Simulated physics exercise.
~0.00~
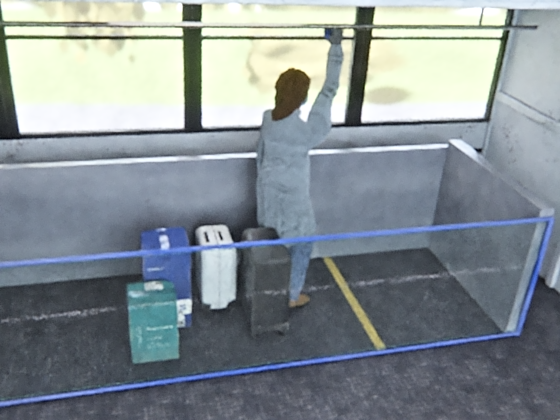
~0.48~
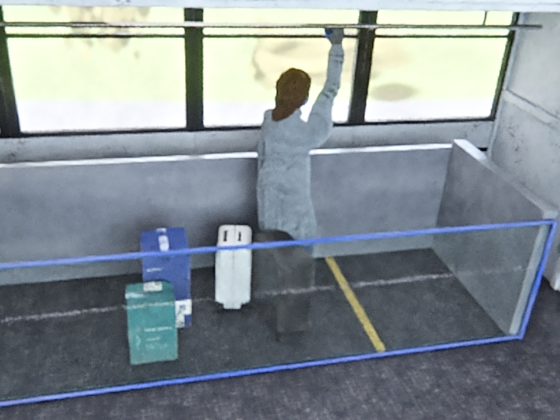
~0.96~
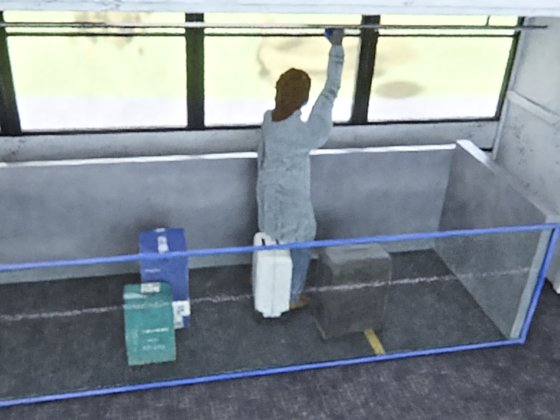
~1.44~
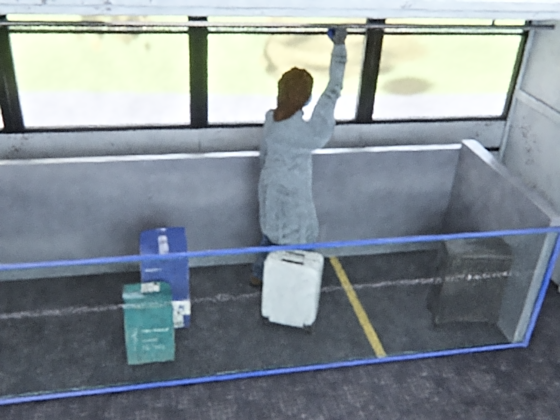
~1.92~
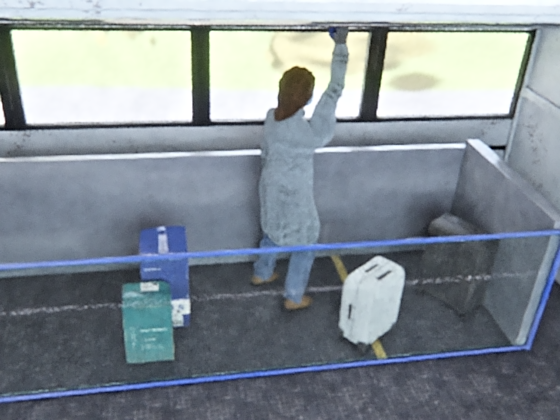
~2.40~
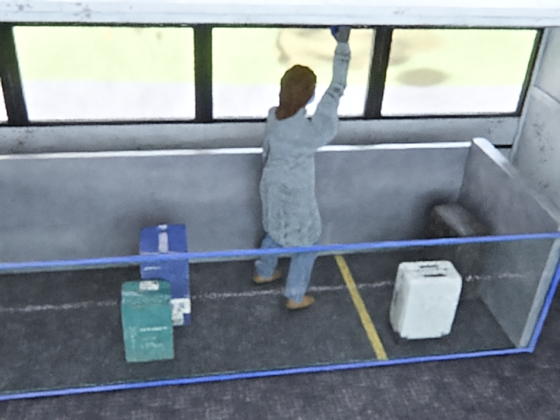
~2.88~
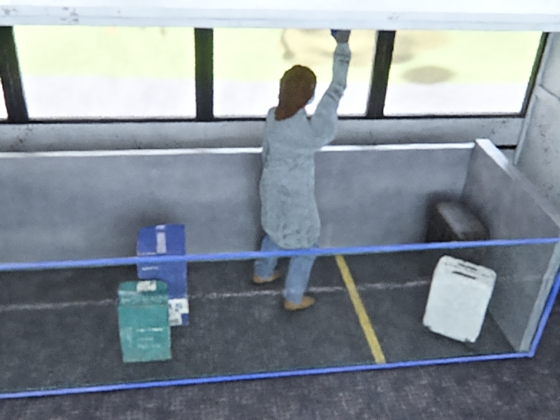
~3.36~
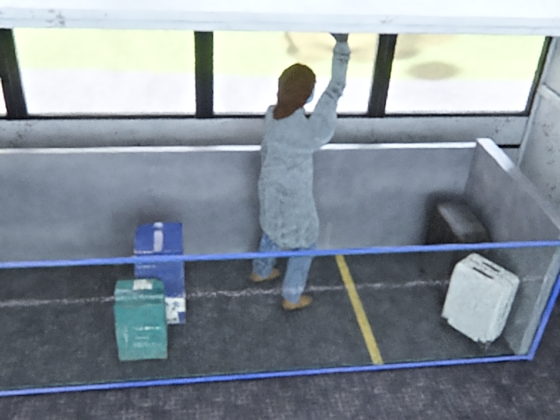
A big black case and a small white one rolled right across the yellow line, the black one leading, while a person stood holding an overhead rail; both ended near the right-hand wall, and the blue and teal bags stayed put.
